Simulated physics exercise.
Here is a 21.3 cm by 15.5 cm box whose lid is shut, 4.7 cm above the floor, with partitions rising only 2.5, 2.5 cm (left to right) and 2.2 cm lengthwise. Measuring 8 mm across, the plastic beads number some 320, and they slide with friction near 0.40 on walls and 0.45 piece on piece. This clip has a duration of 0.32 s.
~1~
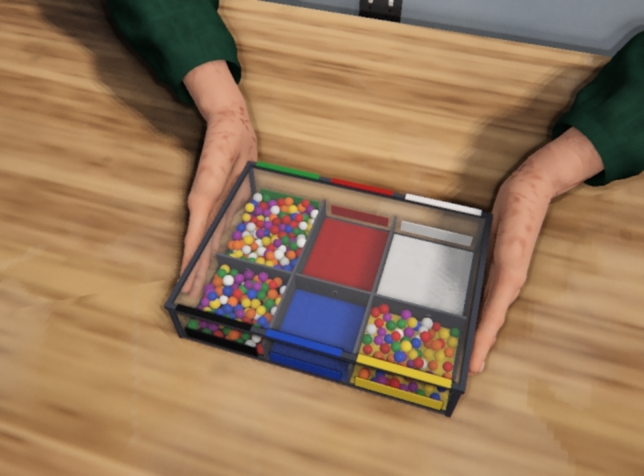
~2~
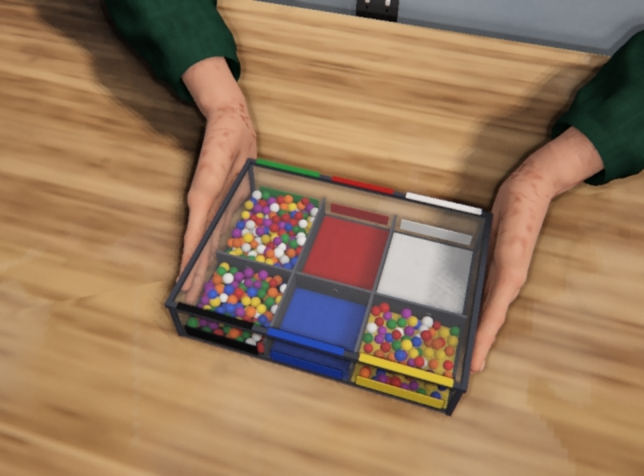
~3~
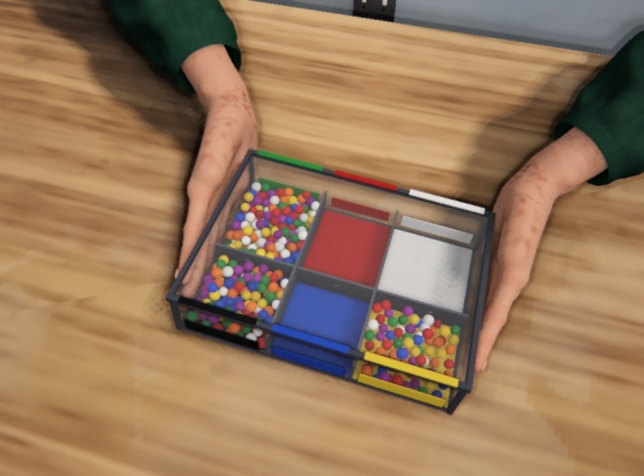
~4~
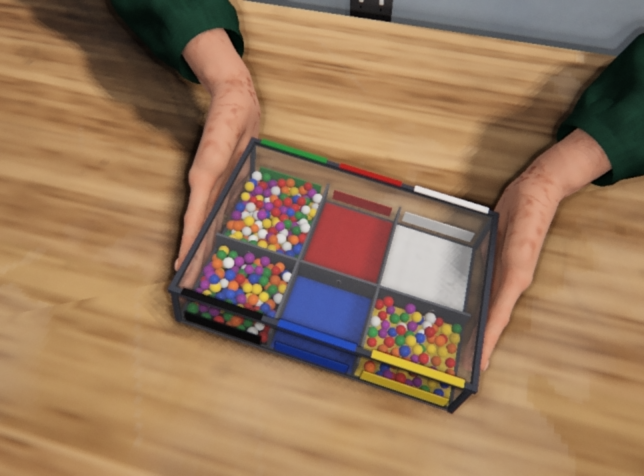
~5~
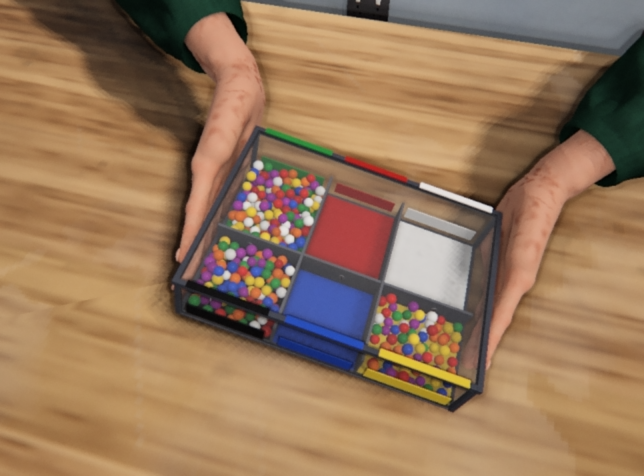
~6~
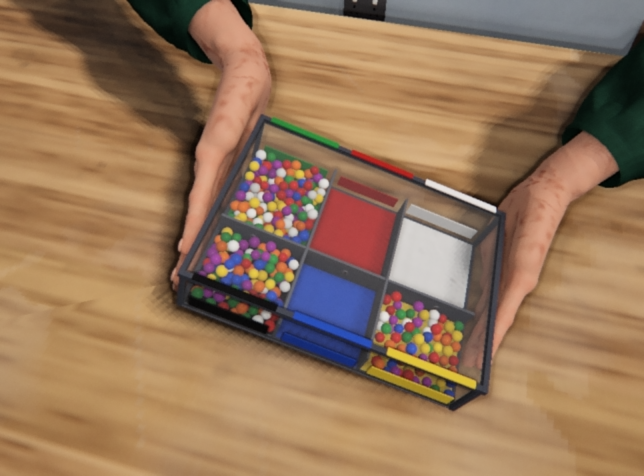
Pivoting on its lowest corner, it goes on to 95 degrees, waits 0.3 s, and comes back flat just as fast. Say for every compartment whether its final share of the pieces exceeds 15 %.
Red: Does not exceed, blue: Does not exceed, green: Does not exceed, yellow: Exceeds, white: Exceeds, black: Does not exceed.
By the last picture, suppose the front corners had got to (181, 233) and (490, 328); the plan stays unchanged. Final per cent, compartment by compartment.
Result - red: 25 %; blue: 0 %; green: 35 %; yellow: 5 %; white: 35 %; black: 0 %.
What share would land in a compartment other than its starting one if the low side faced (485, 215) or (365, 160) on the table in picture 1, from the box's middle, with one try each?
Some 75 and 50 per cent.
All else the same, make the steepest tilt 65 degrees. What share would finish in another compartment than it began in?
About 10 per cent.
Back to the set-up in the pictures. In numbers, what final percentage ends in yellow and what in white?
Yellow 55 %, white 35 %.
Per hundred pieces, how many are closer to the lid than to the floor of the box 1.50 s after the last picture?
Share: Approx. 60 %.
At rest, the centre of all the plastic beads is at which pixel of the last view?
In the last view, approximately (428, 327).
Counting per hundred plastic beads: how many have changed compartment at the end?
Somewhere around 70 percent.
Then, 1.50 s after the last picture, tilt 95 degrees; red 5 %, blue 5 %, green 10 %, yellow 45 %, white 20 %, black 10 %.
Then, 2.49 s after the last picture, tilt 47 degrees; green 5 %, yellow 60 %, white 35 %, black 5 %.
Then, 3.47 s after the last picture, tilt 0 degrees; green 5 %, yellow 55 %, white 35 %, black 5 %.
In the end, red 0 %, blue 0 %, green 5 %, yellow 55 %, white 35 %, black 5 %.
